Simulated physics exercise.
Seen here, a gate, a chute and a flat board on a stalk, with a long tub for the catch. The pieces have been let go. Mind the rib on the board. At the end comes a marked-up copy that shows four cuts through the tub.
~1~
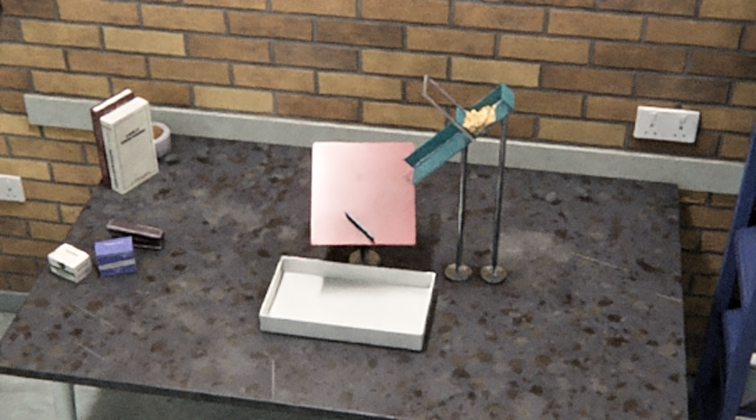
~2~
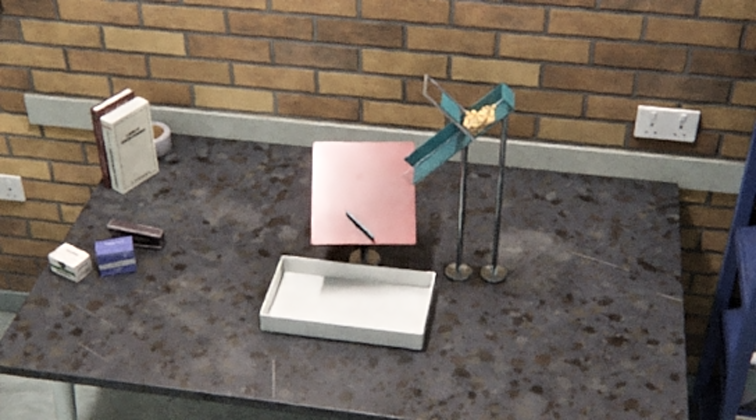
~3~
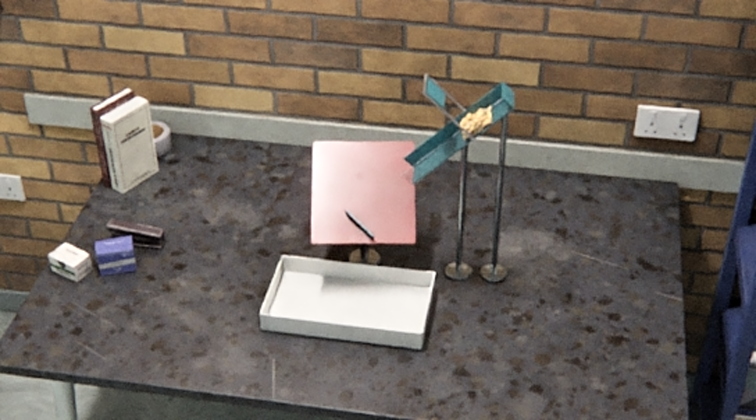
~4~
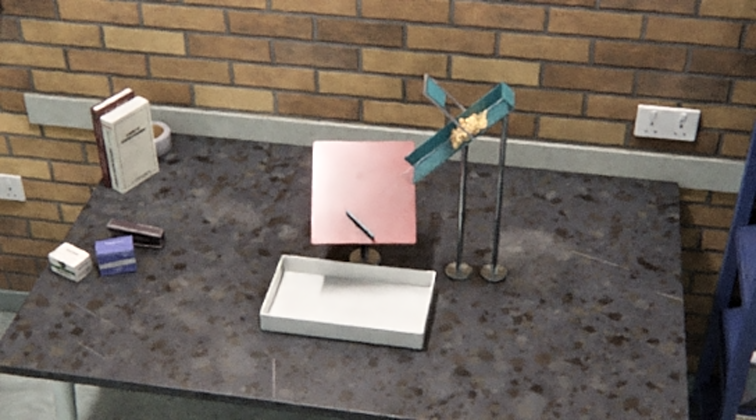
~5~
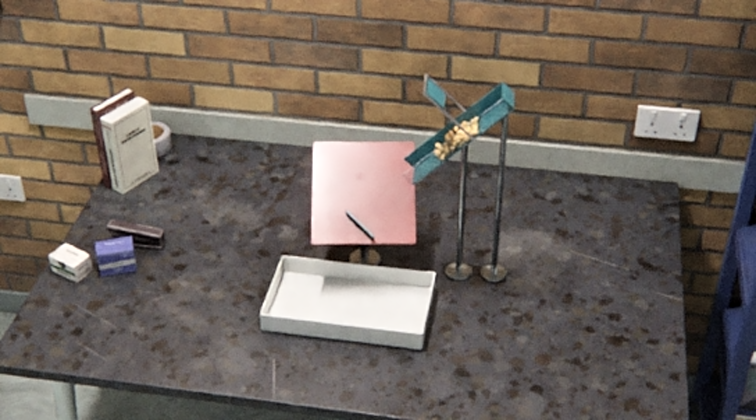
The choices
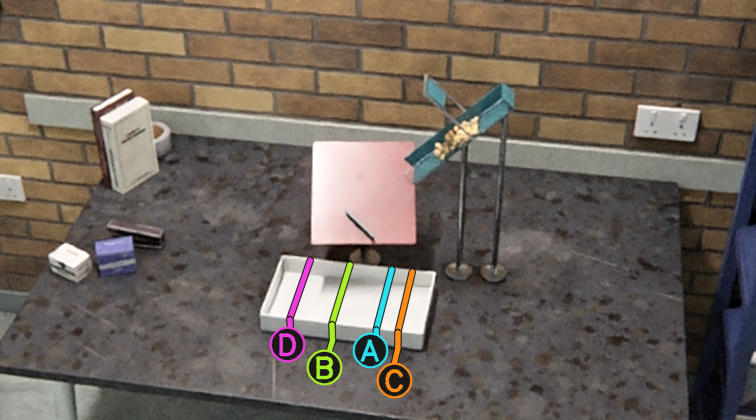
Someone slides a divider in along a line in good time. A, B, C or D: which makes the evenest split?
The best line is A.
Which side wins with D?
More lands on the right.
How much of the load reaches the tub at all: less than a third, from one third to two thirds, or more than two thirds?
About that: More than two thirds.
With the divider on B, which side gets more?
The right side.
On the marked copy, line A crosses the front rim at (376, 328); line B crosses the front rim at (332, 323); line C crosses the front rim at (398, 331); line D crosses the front rim at (290, 318).
For line A, of what is caught, close to half on the left of the divider, close to half on the right.
For line B, of what is caught, a small share on the left of the divider, all but a few on the right.
For line C, of what is caught, all but a few on the left of the divider, only a few on the right.
For line D, of what is caught, only a few on the left of the divider, all but a few on the right.
